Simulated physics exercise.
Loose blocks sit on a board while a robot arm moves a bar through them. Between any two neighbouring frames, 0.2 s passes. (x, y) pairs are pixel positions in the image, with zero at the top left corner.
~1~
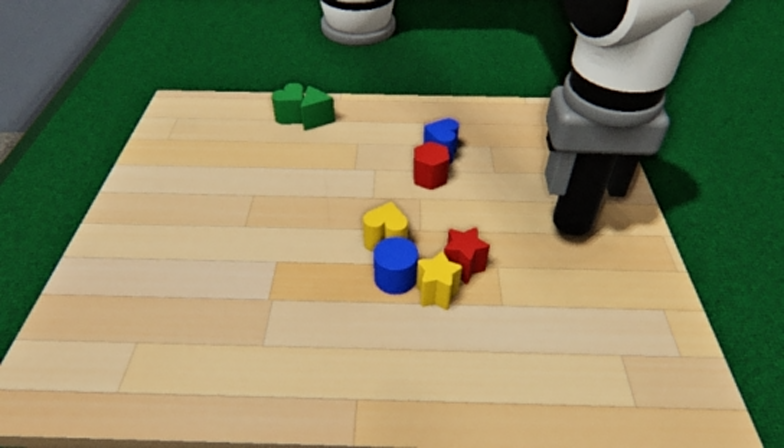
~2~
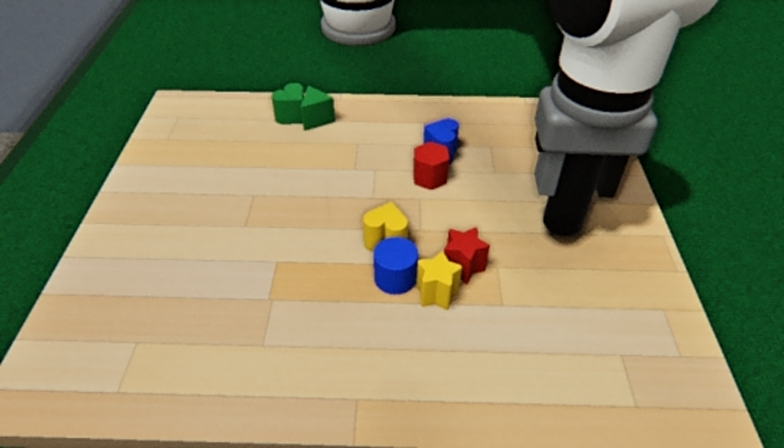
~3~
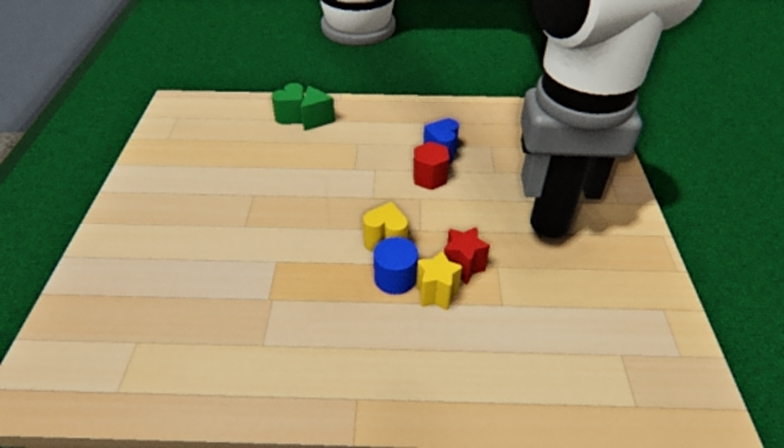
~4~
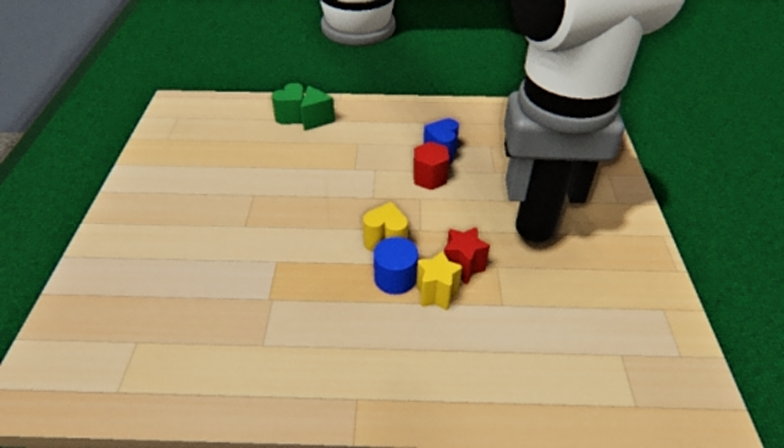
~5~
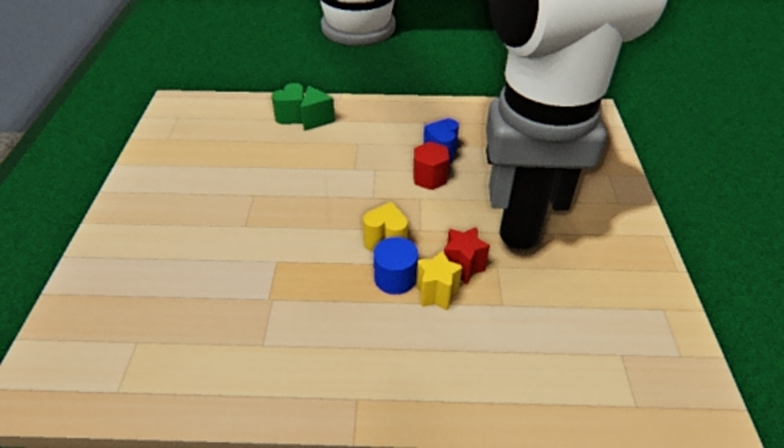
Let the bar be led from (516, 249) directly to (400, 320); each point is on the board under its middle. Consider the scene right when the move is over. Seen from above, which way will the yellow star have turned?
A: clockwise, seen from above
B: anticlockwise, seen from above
B (anticlockwise, seen from above)
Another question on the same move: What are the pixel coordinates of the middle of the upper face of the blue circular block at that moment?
It should be at (338, 251) by then.
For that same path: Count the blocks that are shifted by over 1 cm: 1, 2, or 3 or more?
The way I see it, the answer is three or more.
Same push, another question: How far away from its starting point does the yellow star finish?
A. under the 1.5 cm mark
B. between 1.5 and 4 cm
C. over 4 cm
I choose C.
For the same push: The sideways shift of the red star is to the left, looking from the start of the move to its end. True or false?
This is false.
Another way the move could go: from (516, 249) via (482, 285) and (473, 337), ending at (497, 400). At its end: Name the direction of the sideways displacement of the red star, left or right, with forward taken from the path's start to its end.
Its sideways move is to the right.
On the path given first. One third of the way, bar at (481, 259); yellow star at (431, 275); red star at (446, 249), turned 15° clockwise.
Two thirds of the way, bar at (442, 282); blue circular block at (359, 254); yellow star at (402, 294), turned 65° anticlockwise; red star at (404, 265), turned 30° clockwise.
At the end, bar at (400, 307); yellow heart-shaped block unmoved; blue circular block at (338, 251); yellow star at (371, 318), turned 70° anticlockwise; red star at (367, 277), turned 55° clockwise.
